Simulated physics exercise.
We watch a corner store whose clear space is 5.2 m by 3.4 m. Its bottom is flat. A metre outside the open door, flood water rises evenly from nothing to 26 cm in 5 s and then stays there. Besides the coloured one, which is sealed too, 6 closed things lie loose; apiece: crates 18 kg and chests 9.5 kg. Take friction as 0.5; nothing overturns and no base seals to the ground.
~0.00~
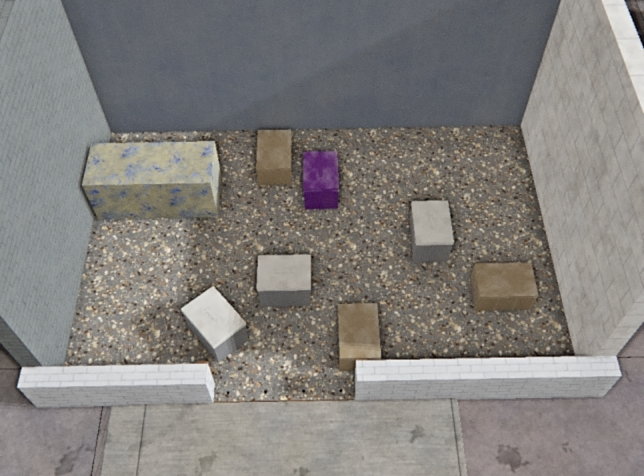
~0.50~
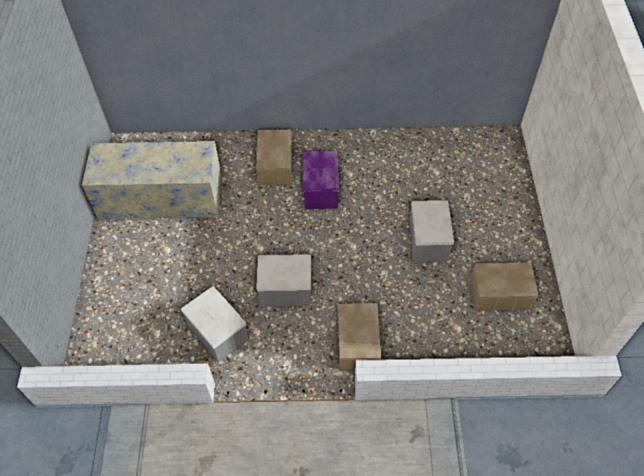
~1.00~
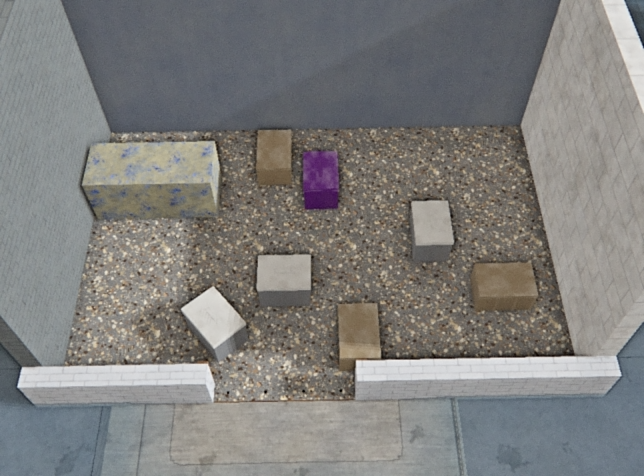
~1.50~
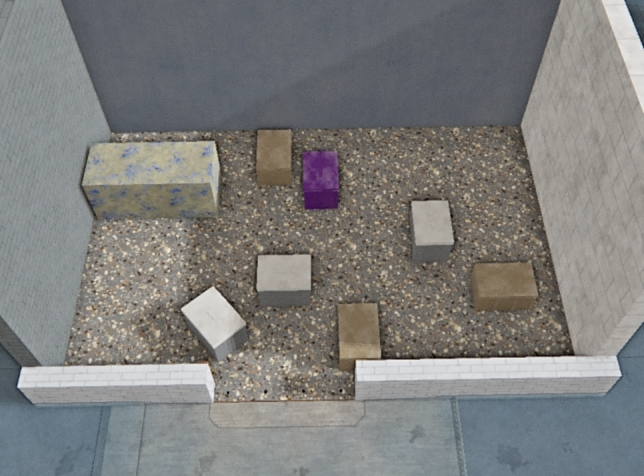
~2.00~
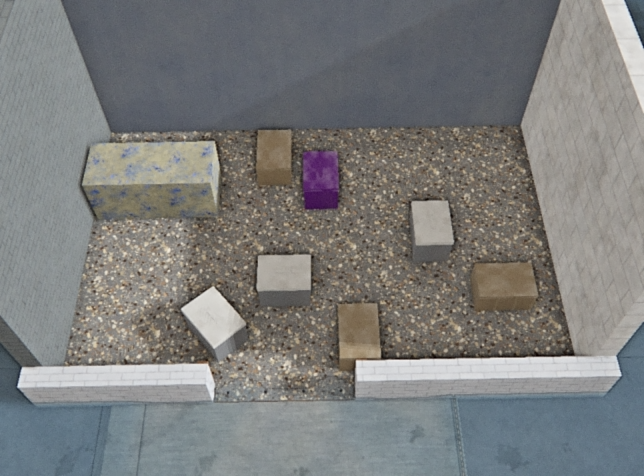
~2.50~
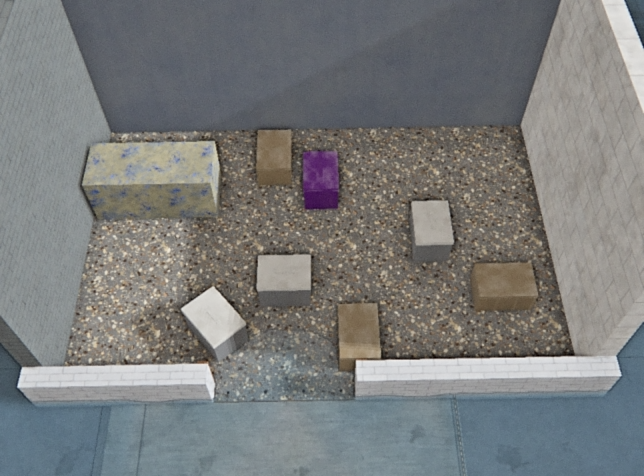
The footage shows bluish water spreading across the paving outside a walled room, then wetting a small patch of pebbled floor just inside the front opening, while the purple box and the other blocks stay still.
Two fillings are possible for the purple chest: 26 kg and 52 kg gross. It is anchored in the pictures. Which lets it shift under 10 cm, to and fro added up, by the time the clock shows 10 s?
I expect that only the higher weight holds it.
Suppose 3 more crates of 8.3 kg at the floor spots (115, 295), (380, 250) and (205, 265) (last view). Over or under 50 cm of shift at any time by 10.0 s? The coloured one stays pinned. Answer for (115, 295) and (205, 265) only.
In turn: Over, past it.
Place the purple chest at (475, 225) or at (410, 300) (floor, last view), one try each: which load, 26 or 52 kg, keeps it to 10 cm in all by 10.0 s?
In turn: The smaller is enough; either load holds.
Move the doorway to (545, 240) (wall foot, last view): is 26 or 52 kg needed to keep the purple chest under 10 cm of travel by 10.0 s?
Then only the higher weight holds it.
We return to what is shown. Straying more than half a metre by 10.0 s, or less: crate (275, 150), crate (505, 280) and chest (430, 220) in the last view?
In turn: Past it, under, under.
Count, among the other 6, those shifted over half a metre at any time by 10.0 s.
I count 3.
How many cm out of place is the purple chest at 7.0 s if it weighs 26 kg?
About 20 cm.
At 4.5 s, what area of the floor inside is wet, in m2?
Roughly 5.5 m2.
After 3.5 s the purple chest would be 0 cm from its start with 26 kg and 0 cm from its start with 52 kg; 0 cm of water round it then.
After 4.5 s the purple chest would be 0 cm from its start with 26 kg and 0 cm from its start with 52 kg; 2 cm of water round it then.
After 7.0 s the purple chest would be 19 cm from its start with 26 kg and 0 cm from its start with 52 kg; 7 cm of water round it then.
After 10.0 s the purple chest would be 195 cm from its start with 26 kg and 0 cm from its start with 52 kg; 11 cm of water round it then.
